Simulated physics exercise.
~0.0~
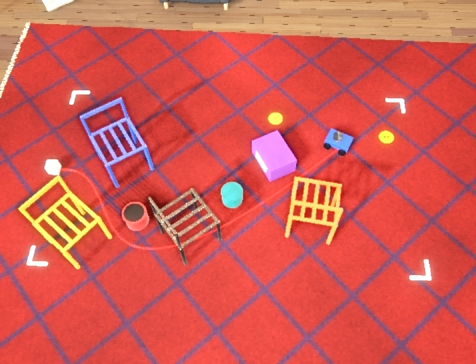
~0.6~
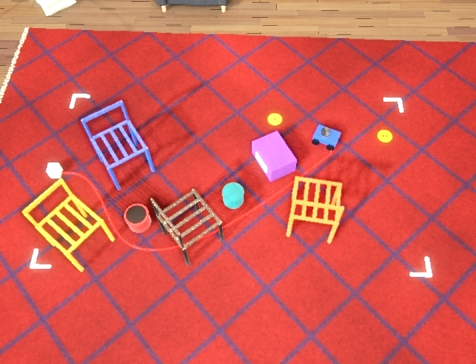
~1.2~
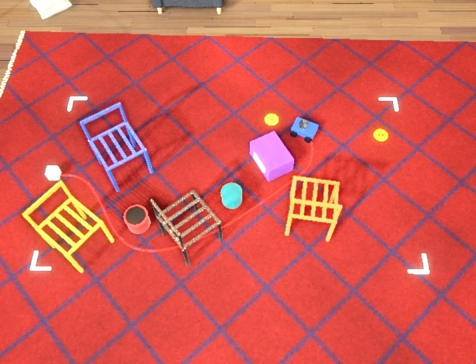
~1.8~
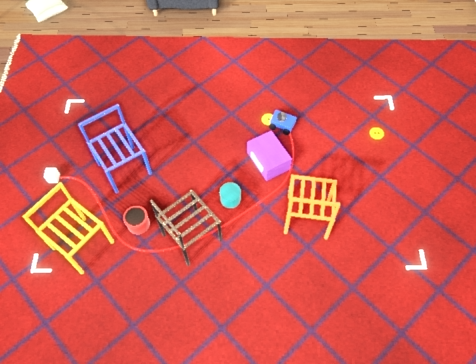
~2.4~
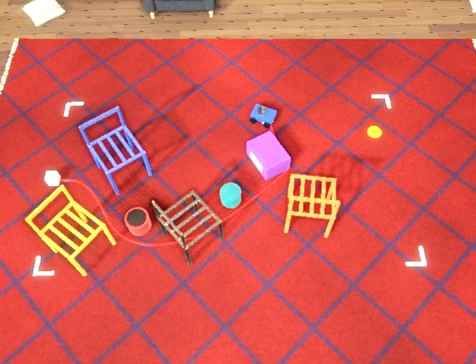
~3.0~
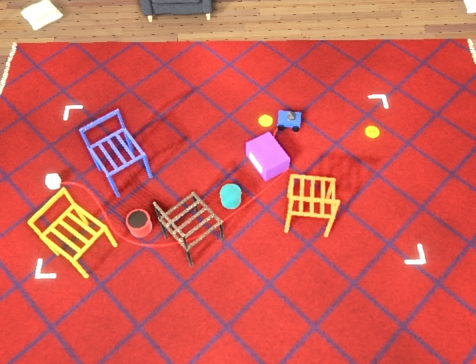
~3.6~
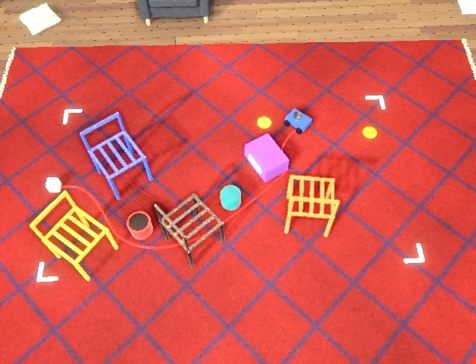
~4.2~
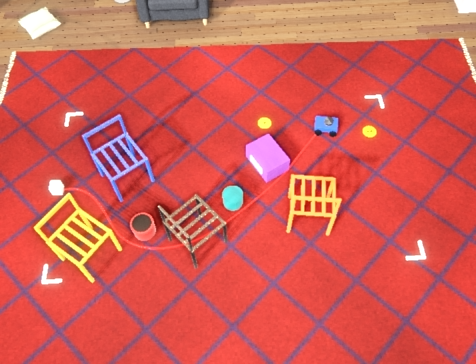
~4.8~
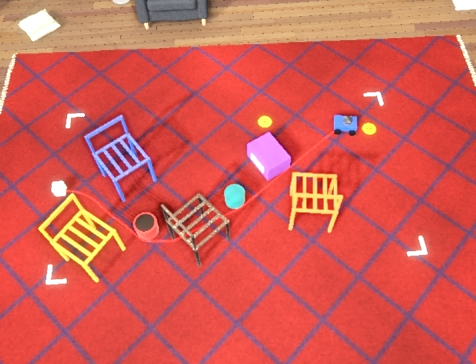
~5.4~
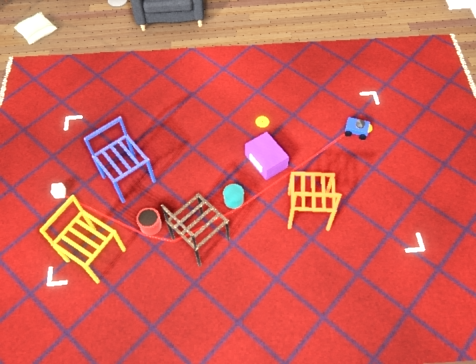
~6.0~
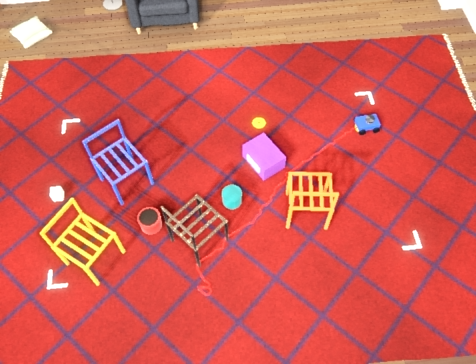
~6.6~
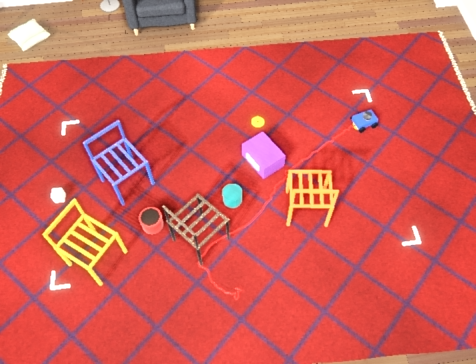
A small blue cart on a red lead rolls left, then right, until the lead comes loose.
